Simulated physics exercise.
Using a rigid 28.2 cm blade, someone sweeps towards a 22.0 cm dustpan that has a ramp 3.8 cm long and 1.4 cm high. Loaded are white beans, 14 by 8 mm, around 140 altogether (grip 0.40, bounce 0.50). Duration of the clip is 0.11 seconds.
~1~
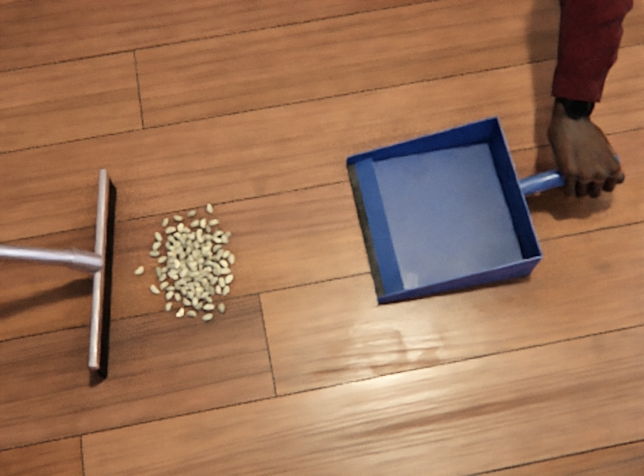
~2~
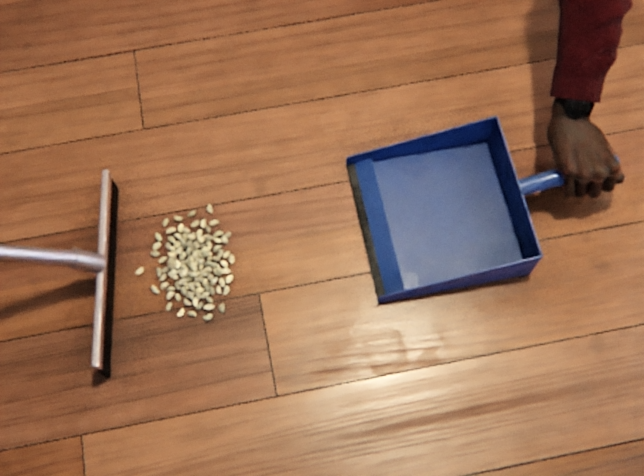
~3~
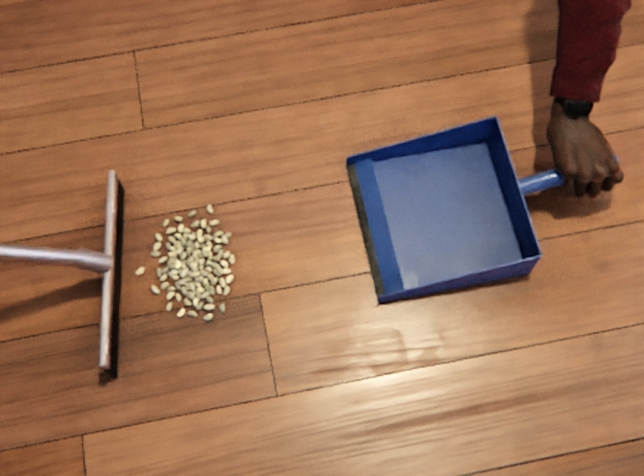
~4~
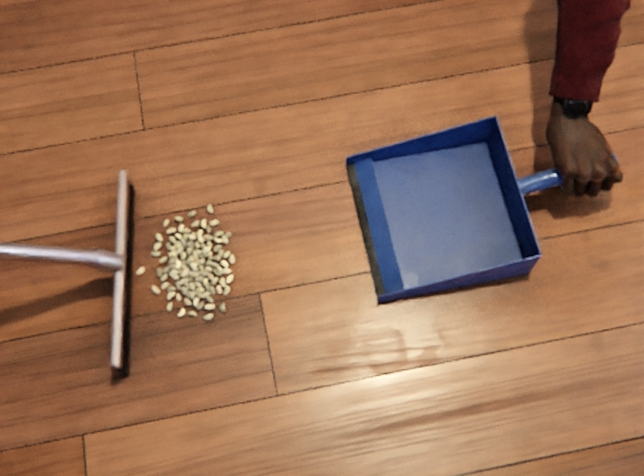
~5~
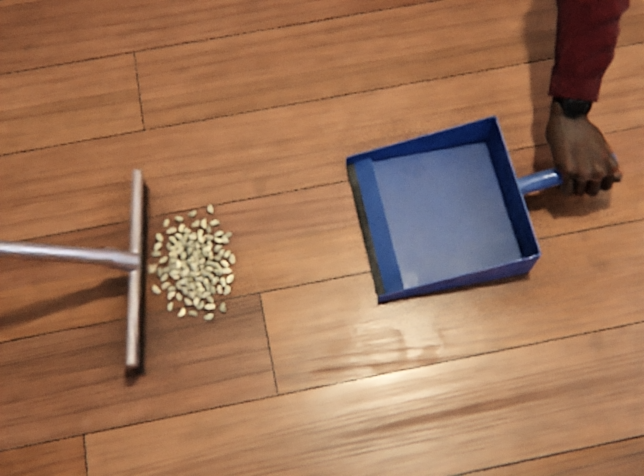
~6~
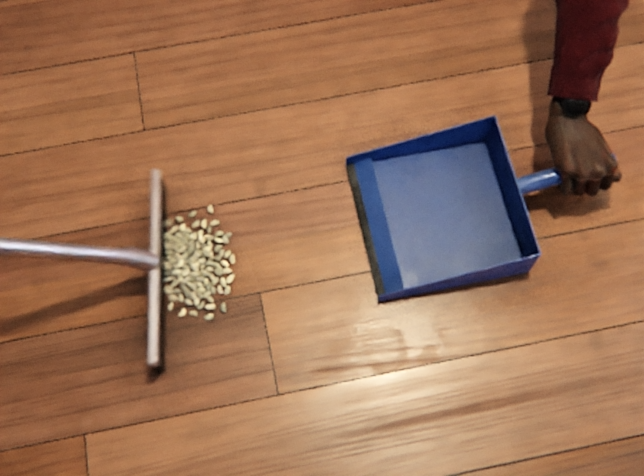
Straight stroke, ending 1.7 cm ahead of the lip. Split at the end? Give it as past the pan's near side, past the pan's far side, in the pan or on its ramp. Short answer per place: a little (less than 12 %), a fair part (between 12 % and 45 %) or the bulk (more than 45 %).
Near side - a fair part, far side - a little, pan - the bulk.
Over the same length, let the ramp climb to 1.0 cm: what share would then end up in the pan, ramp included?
Something like 60 per cent, ramp included.
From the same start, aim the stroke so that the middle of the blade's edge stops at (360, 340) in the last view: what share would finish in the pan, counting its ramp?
Share caught: Approx. 30 %.
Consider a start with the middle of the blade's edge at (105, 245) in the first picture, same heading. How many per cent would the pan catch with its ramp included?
Estimate: Near 50 %.
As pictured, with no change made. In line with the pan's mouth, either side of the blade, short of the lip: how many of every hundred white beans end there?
Around 30 in a hundred.
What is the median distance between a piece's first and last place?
About 30 cm.
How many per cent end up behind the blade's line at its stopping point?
Estimate: Around 0 %.
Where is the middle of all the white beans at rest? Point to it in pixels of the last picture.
After settling, the middle sits near (386, 261).
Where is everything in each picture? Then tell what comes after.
The first picture shows blade from (95, 366) to (105, 176), moved 0.0 cm, 0 of the pieces shifted so far; middle of the pieces at (196, 262); pan at (449, 216).
The second picture shows blade from (98, 366) to (107, 176), moved 0.3 cm, 0 of the pieces shifted so far; middle of the pieces at (196, 262).
The third picture shows blade from (105, 365) to (114, 176), moved 1.2 cm, 0 of the pieces shifted so far; middle of the pieces at (196, 262).
The fourth picture shows blade from (117, 365) to (124, 176), moved 2.6 cm, 0 of the pieces shifted so far; middle of the pieces at (197, 262).
The fifth picture shows blade from (133, 364) to (139, 176), moved 4.6 cm, 1 of the pieces shifted so far; middle of the pieces at (197, 262).
The sixth picture shows blade from (154, 363) to (157, 175), moved 7.2 cm, 23 of the pieces shifted so far; middle of the pieces at (197, 262); pan at (448, 215).
Then, 0.11 s after the last picture, middle of the blade 16 cm from the lip; 0 % over the lip, far side 0 %, near side 5 %.
Then, 0.19 s after the last picture, middle of the blade 6 cm from the lip; 0 % over the lip, far side 0 %, near side 10 %.
Then, 0.41 s after the last picture, middle of the blade 4 cm from the lip; 60 % over the lip, far side 0 %, near side 15 %.
In the end, near side 15 %, far side 0 %, pan 55 %, in front of the lip or behind the blade 30 %.
